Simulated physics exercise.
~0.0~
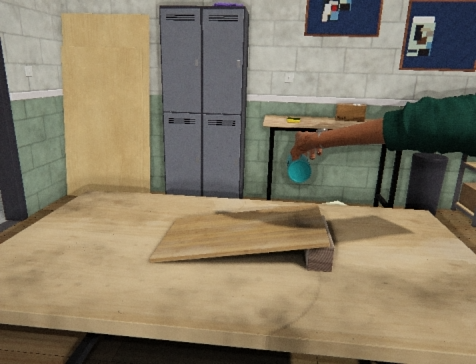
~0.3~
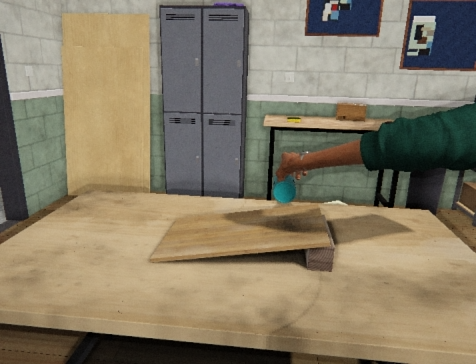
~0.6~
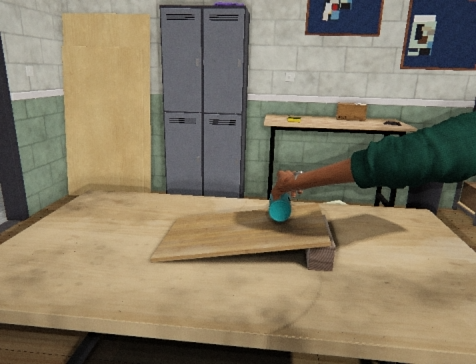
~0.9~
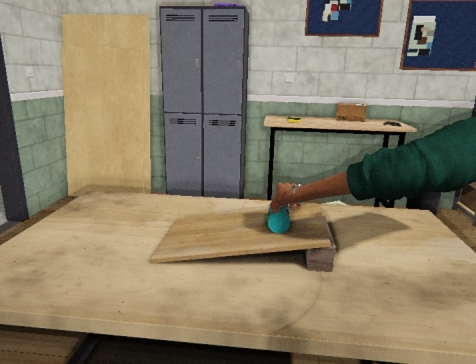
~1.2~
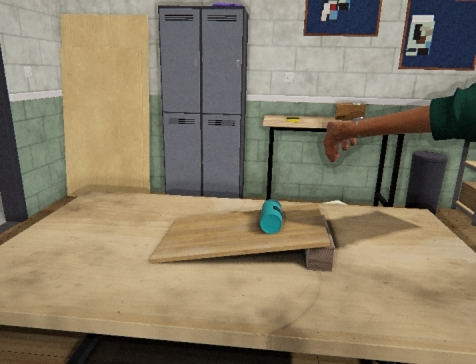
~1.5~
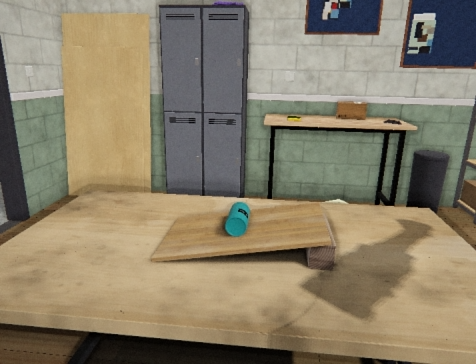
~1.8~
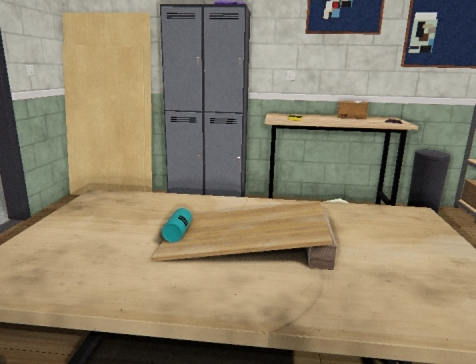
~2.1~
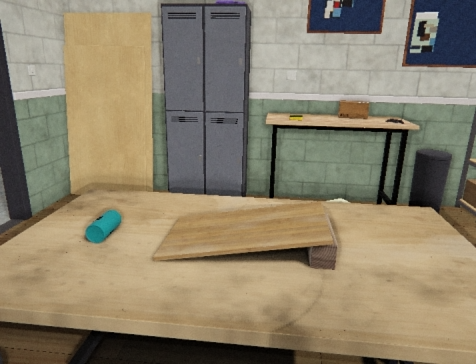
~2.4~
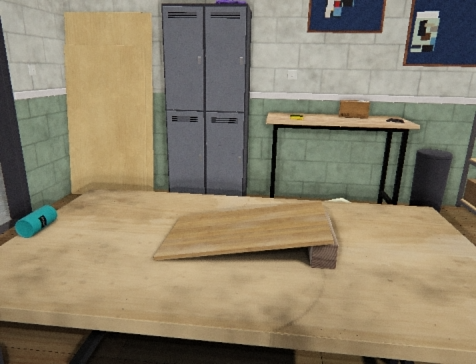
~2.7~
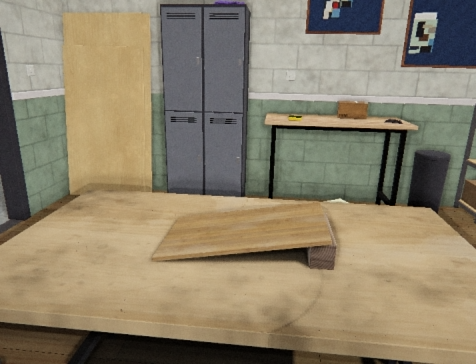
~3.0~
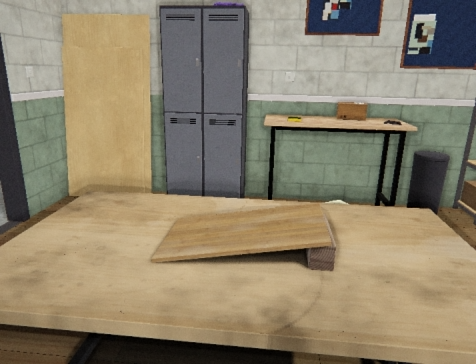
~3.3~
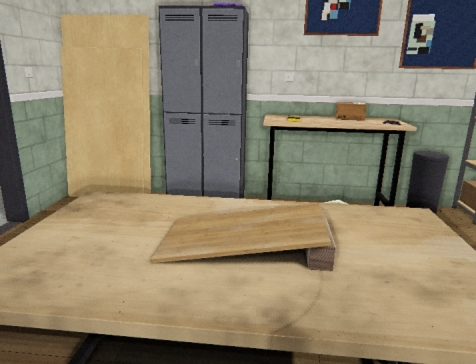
A turquoise jar is lowered by a hand onto its side near the raised right end of a propped-up wooden board and released. It rolls left down the slope, continues across the tabletop, and passes out of sight at the left, while the board stays in place.
